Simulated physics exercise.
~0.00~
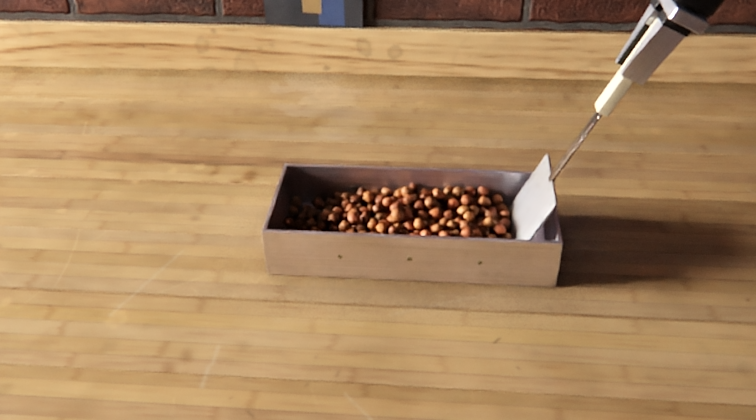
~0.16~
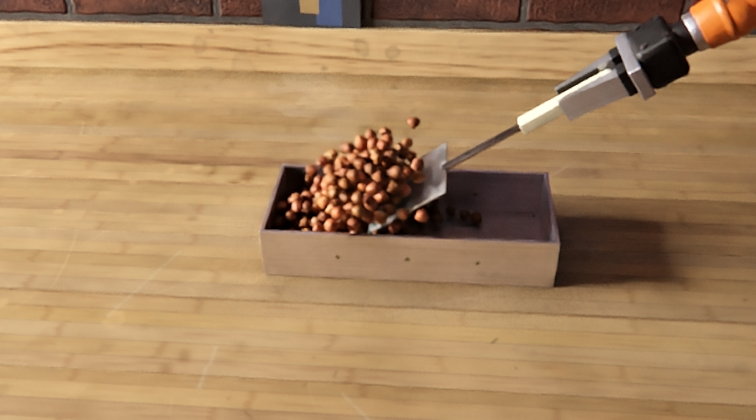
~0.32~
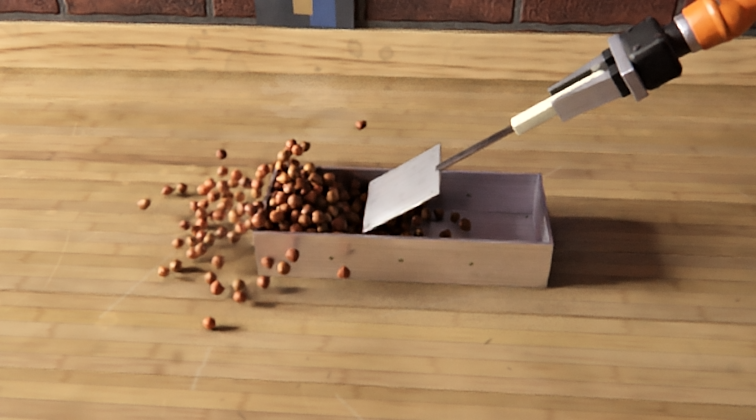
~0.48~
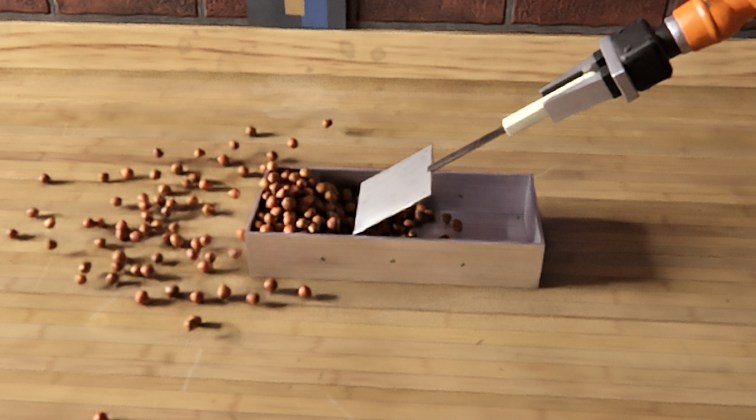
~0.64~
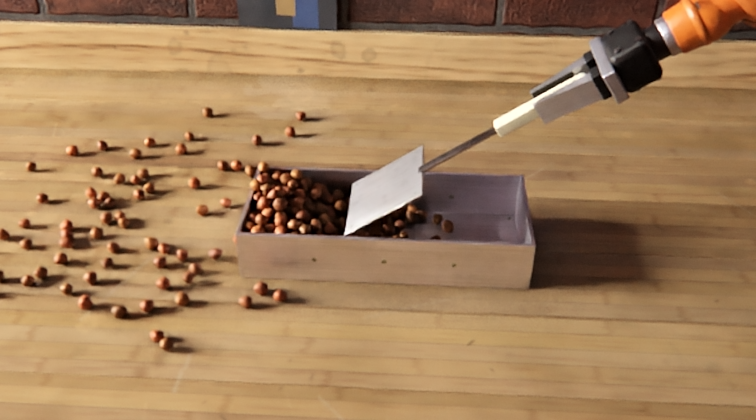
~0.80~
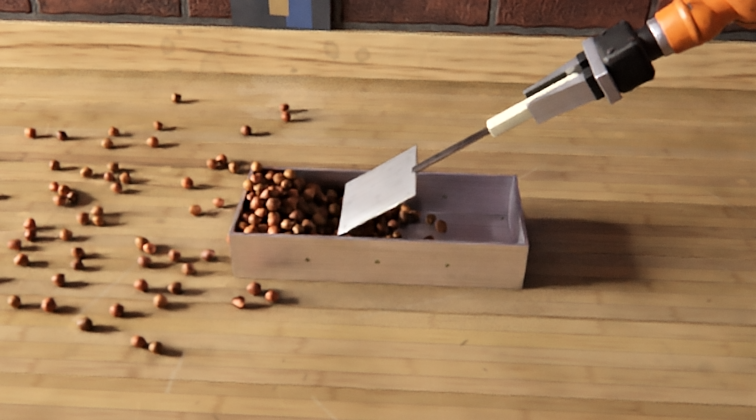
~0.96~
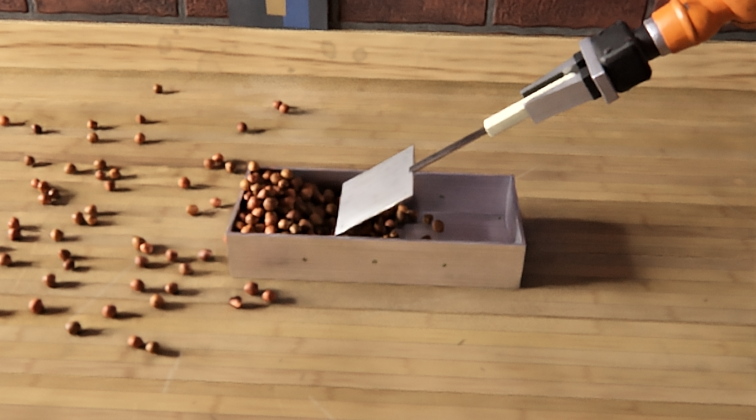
On a wooden tabletop, a robot arm's flat paddle swept left through a shallow tray of hazelnuts, heaping them up and sending many over the left end, where they scattered across the table while the rest stayed piled beside the tilted blade.
